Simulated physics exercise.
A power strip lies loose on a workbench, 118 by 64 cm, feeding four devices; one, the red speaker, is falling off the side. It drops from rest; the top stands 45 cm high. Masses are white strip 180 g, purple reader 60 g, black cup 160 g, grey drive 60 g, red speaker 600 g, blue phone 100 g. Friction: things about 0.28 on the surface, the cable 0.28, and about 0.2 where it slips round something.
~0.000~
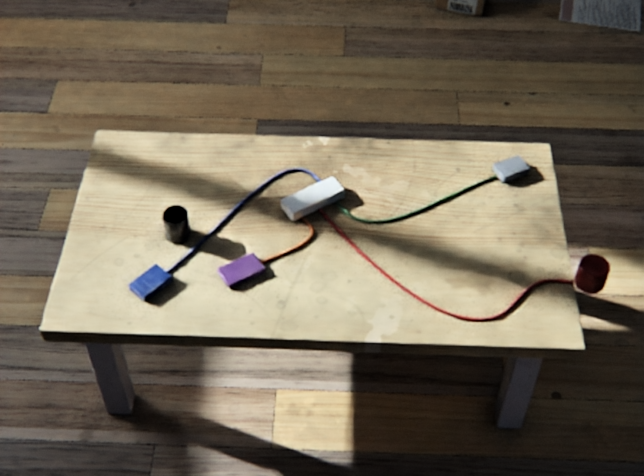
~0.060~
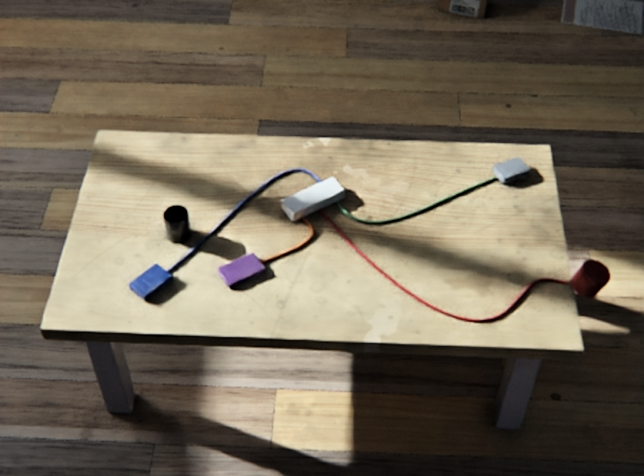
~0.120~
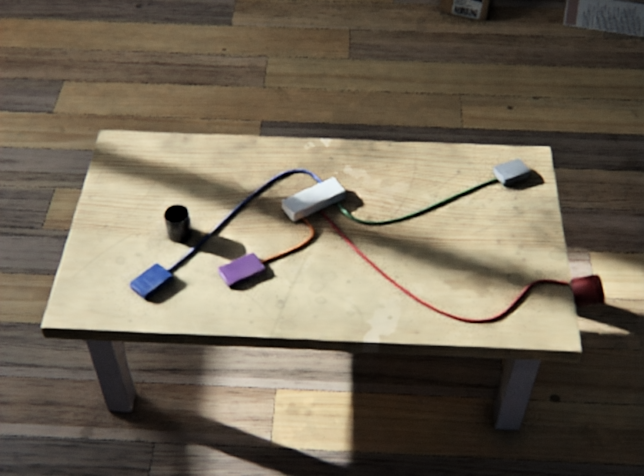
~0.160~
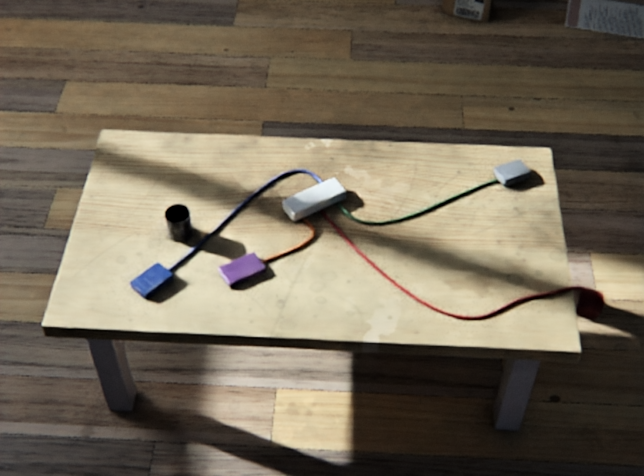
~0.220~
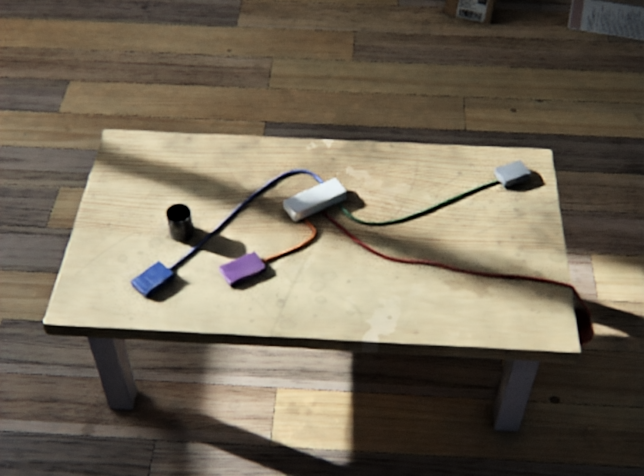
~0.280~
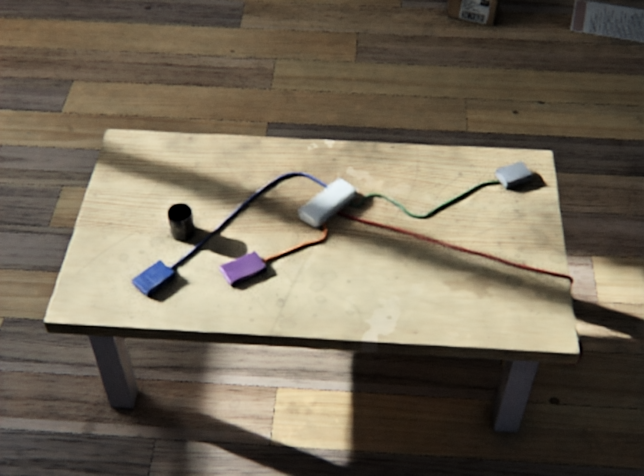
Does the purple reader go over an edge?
Result: Purple reader stays on.
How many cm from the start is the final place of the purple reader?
About 46 cm.
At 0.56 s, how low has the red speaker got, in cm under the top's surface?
Some 40 cm.
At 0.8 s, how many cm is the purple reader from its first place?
About 46 cm.
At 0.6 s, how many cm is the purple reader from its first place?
About 40 cm.
By 0.6 s, the strip's end of the red cable at (463, 272); purple reader 40 cm off its start, white strip 38 cm off its start, blue phone 14 cm off its start.
By 0.8 s, the strip's end of the red cable at (511, 294); purple reader 47 cm off its start, white strip 50 cm off its start, blue phone 27 cm off its start.
By 1.1 s, the strip's end of the red cable at (512, 295); purple reader 47 cm off its start at (446, 279), white strip 50 cm off its start at (499, 286), blue phone 27 cm off its start at (265, 245).
By 1.4 s, the strip's end of the red cable at (512, 295); purple reader 47 cm off its start, white strip 50 cm off its start, blue phone 27 cm off its start.
By 2.6 s, the strip's end of the red cable at (512, 295); purple reader 47 cm off its start at (446, 279), white strip 50 cm off its start at (499, 286), blue phone 27 cm off its start at (265, 245), red speaker over the edge.
